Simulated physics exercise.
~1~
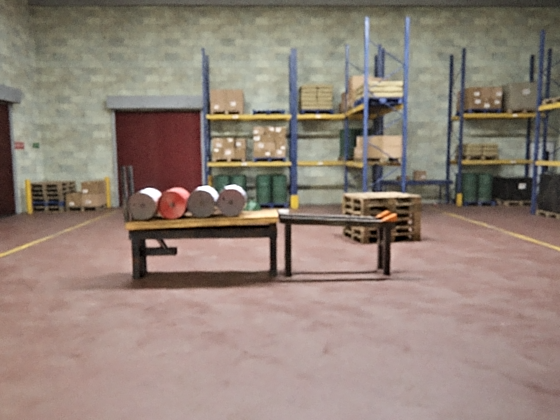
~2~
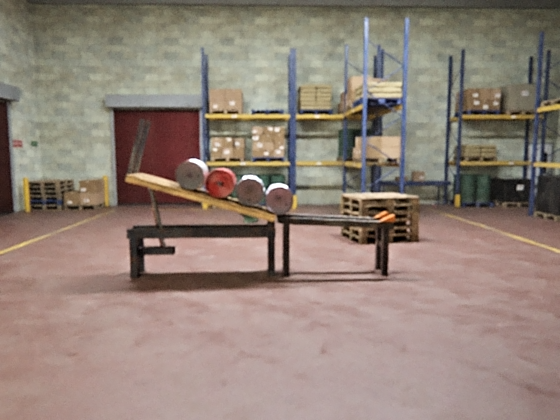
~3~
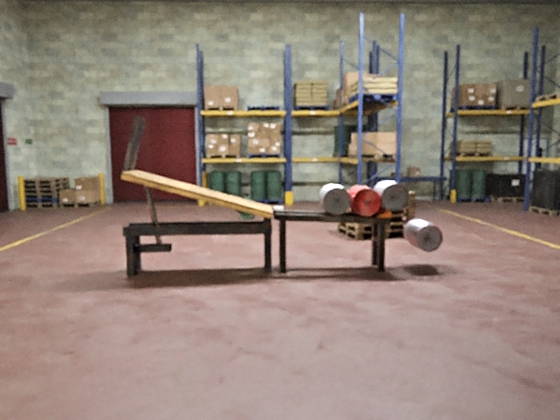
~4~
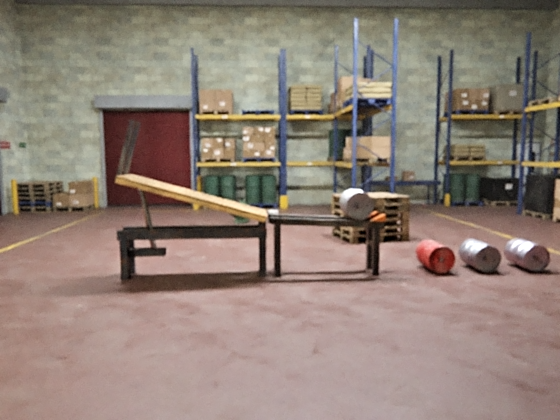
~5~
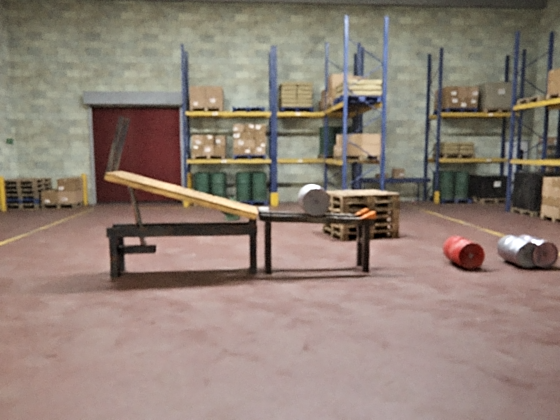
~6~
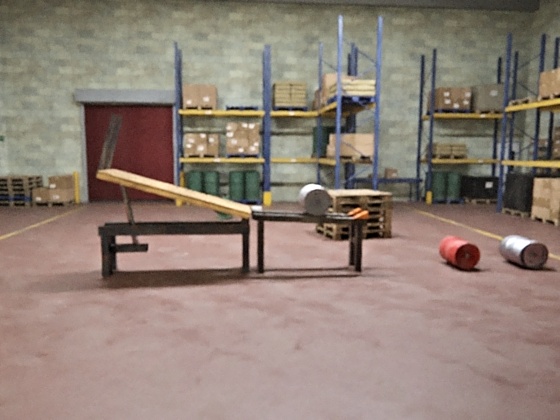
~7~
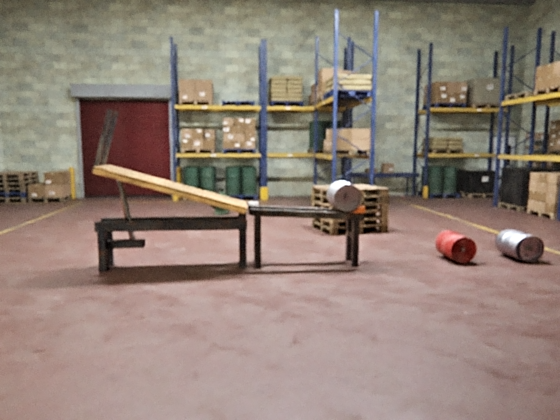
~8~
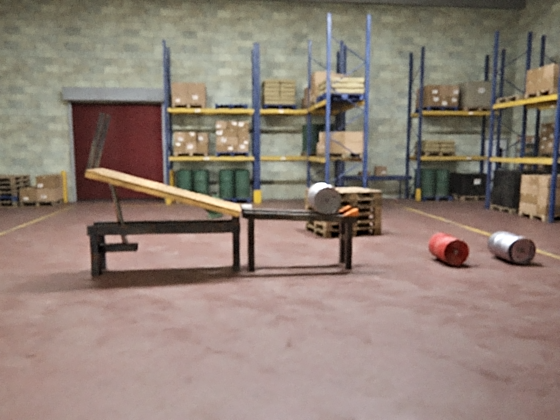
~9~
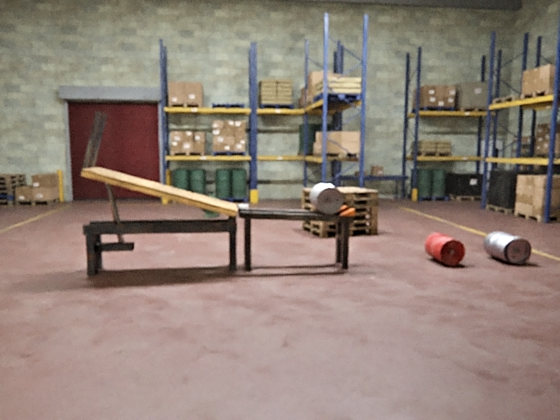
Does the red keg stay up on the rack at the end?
No, the red keg goes over the right end of the rack and finishes down on the ground.
